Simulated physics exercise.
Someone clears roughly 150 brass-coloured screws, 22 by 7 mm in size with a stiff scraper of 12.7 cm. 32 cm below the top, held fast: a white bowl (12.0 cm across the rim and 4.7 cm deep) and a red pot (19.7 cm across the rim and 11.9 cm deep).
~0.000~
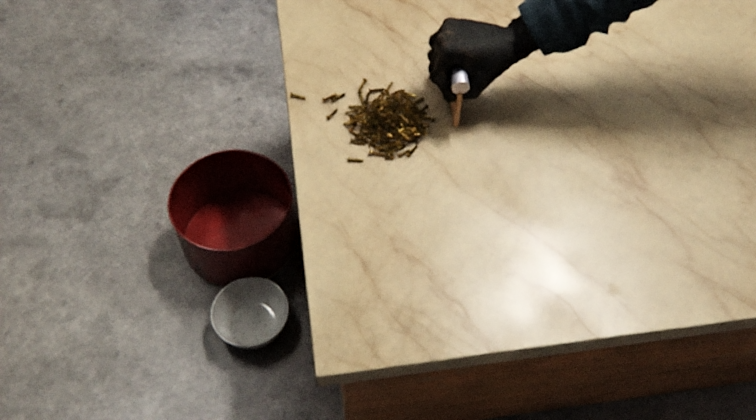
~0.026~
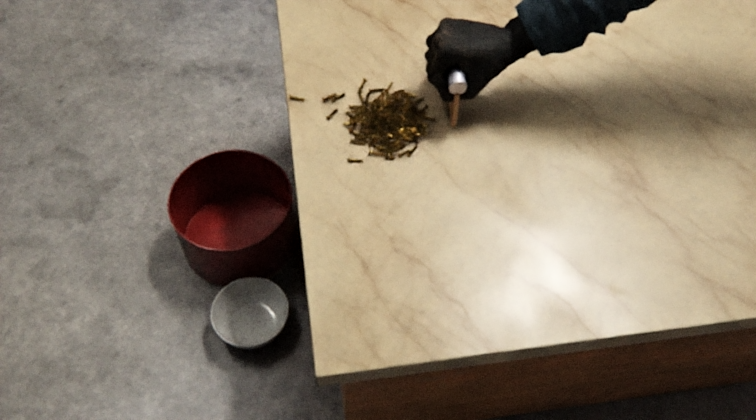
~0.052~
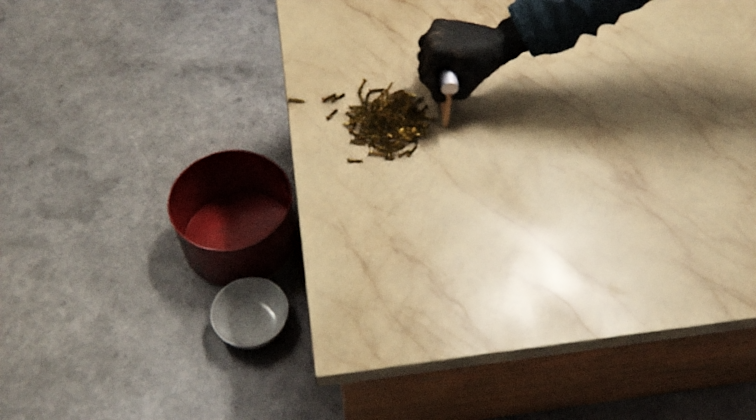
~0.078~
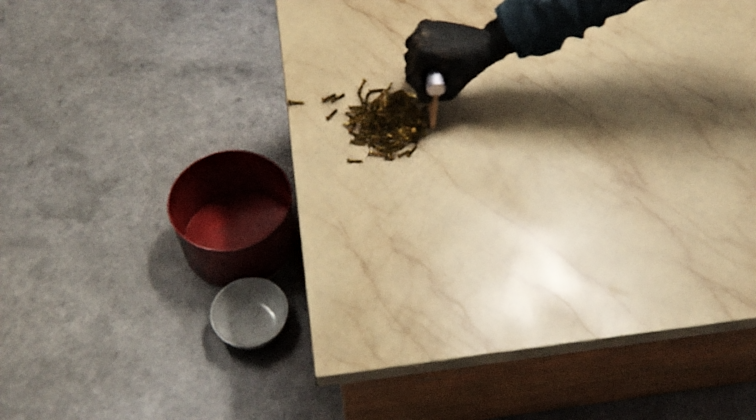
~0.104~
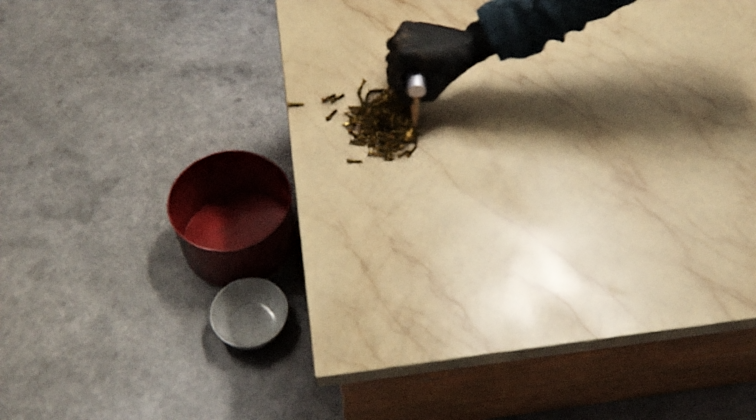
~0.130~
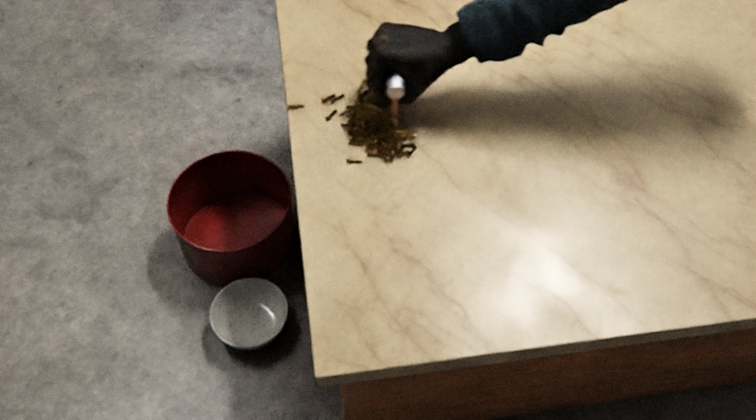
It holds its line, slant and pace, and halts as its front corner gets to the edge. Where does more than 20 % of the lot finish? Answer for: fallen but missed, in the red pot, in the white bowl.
Fallen but missed: Over; in the red pot: Over; in the white bowl: Under.
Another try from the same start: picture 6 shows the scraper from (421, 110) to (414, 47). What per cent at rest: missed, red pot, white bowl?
Missed 15, red pot 55, white bowl 10.
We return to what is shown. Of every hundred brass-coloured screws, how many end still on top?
Some 25 per cent.
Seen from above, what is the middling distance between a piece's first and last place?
Roughly 32 cm.
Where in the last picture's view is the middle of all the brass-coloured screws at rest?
Around (204, 260).
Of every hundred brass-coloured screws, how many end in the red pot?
Some 40 per cent.
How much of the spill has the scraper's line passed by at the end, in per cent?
Some 25 per cent.
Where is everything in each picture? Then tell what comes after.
The first frame shows scraper from (459, 99) to (450, 37); moved 0.0 cm; 0 pieces shifted; middle of the spill at (385, 117); white bowl at (250, 311); red pot at (230, 198).
The second frame shows scraper from (457, 99) to (447, 37); moved 0.4 cm; 1 pieces shifted; middle of the spill at (385, 117).
The third frame shows scraper from (448, 100) to (439, 38); moved 1.4 cm; 1 pieces shifted; middle of the spill at (385, 117).
The fourth frame shows scraper from (435, 101) to (427, 39); moved 3.2 cm; 2 pieces shifted; middle of the spill at (385, 117).
The fifth frame shows scraper from (416, 102) to (409, 40); moved 5.8 cm; 54 pieces shifted; middle of the spill at (383, 117).
The sixth frame shows scraper from (395, 104) to (389, 41); moved 8.5 cm; 128 pieces shifted; middle of the spill at (375, 114); white bowl at (249, 311); red pot at (229, 199). Its speed is about 1.07 m/s, heading 3 degrees away from the viewer.
Then, at 0.26 s, scraper 21 cm from its start, spill 15 cm wide; still on top 100 %.
Then, at 0.40 s, scraper 23 cm from its start, spill 21 cm wide; off the edge, not caught 75 %, still on top 25 %.
After 0.51 s, scraper 23 cm from its start, spill 26 cm wide; red pot 40 %, off the edge, not caught 35 %, still on top 25 %.
At rest (2.3 s), white bowl 5 %, red pot 40 %, fallen but missed 30 %, still on top 25 %.
